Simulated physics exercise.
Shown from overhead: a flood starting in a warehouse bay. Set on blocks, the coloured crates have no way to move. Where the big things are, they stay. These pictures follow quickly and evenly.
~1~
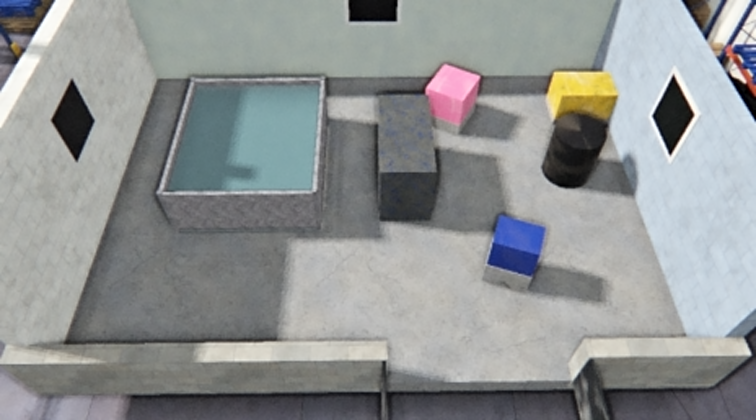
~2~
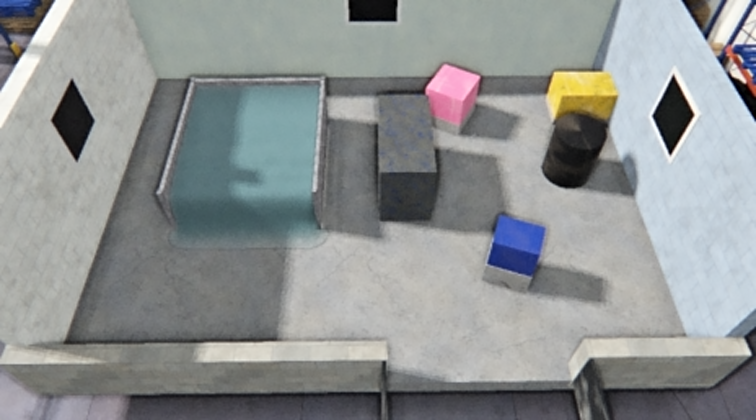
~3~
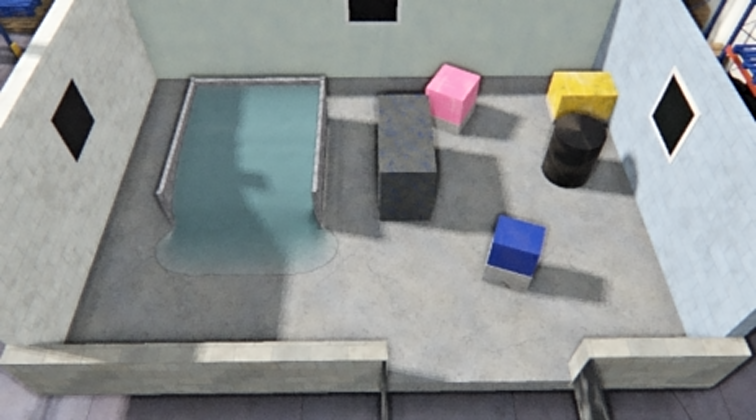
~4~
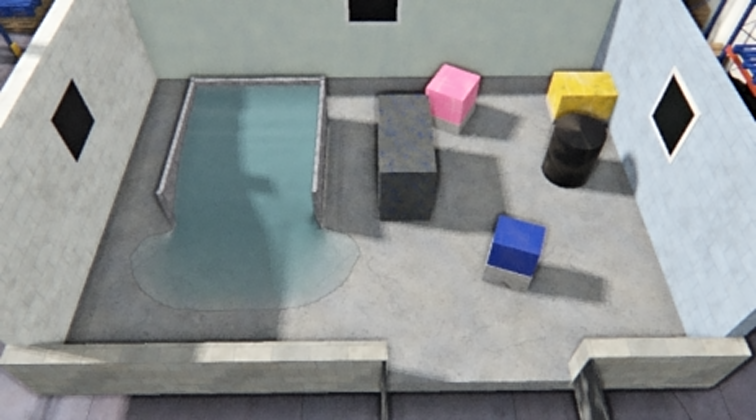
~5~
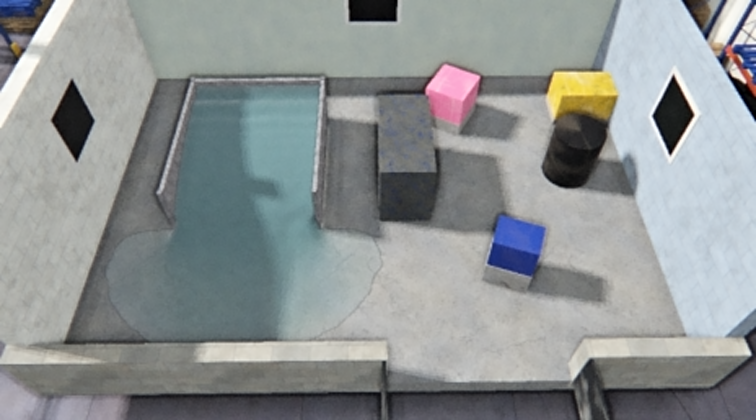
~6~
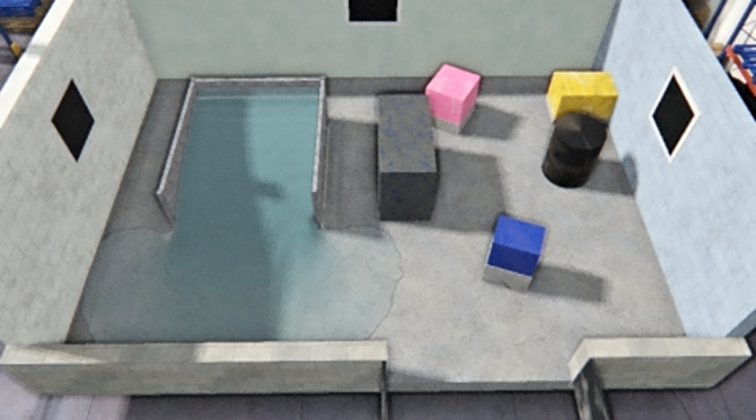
A large grey-walled water tank stands at the left of a concrete warehouse bay, seen from high overhead by a still camera. A tall dark block stands near the middle, with pink and yellow crates behind, a black barrel at right and a blue-topped crate nearer. The tank's near wall disappears and water pours forward, fanning across the floor toward the low front wall while everything else stays put.
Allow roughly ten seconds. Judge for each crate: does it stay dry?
The yellow crate: No, it gets wet. The pink crate: Yes, it stays dry. The blue crate: Yes, it stays dry.
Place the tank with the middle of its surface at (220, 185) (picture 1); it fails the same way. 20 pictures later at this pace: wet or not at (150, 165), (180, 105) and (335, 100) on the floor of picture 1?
As listed: Wet, awash, clear.
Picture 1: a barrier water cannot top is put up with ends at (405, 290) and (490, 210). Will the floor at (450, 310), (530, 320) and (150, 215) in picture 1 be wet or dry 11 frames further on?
As listed: Wet, flooded, not flooded.
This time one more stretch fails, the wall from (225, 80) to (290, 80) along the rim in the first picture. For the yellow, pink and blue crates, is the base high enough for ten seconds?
Well, yellow crate is doused and pink crate is doused, but blue crate stays clear.
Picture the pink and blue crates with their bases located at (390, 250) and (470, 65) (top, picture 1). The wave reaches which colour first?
Crate marked pink.
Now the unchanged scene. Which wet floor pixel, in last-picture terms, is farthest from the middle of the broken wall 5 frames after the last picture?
Around (453, 364).
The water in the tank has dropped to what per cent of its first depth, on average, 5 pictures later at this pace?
Roughly 54 %.
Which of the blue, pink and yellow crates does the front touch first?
Answer: That's the blue crate.
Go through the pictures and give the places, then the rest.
The first picture shows still water in the water tank at (249, 135).
In the second picture, water pours out at (245, 215) and has run to (324, 232).
In the third picture, water pours out at (245, 217) and has run to (331, 248).
In the fourth picture, water pours out at (246, 219) and has run to (338, 279).
In the fifth picture, the front is at (350, 308), out from the gap at (246, 219).
In the sixth picture, the front is at a hidden place, out from the gap at (246, 220).
A moment on, water covers 25 % of the floor; the yellow crate not reached, the pink crate not reached, the blue crate not reached.
Next, water covers 30 % of the floor; the yellow crate not reached, the pink crate not reached, the blue crate water round its plinth.
Then, water covers 60 % of the floor; the yellow crate not reached, the pink crate not reached, the blue crate water round its plinth.
Later, water covers 95 % of the floor; the yellow crate water round its plinth, the pink crate water round its plinth, the blue crate water round its plinth.
In the end, water covers 100 % of the floor; the yellow crate was topped, the pink crate stayed above the water, the blue crate stayed above the water.
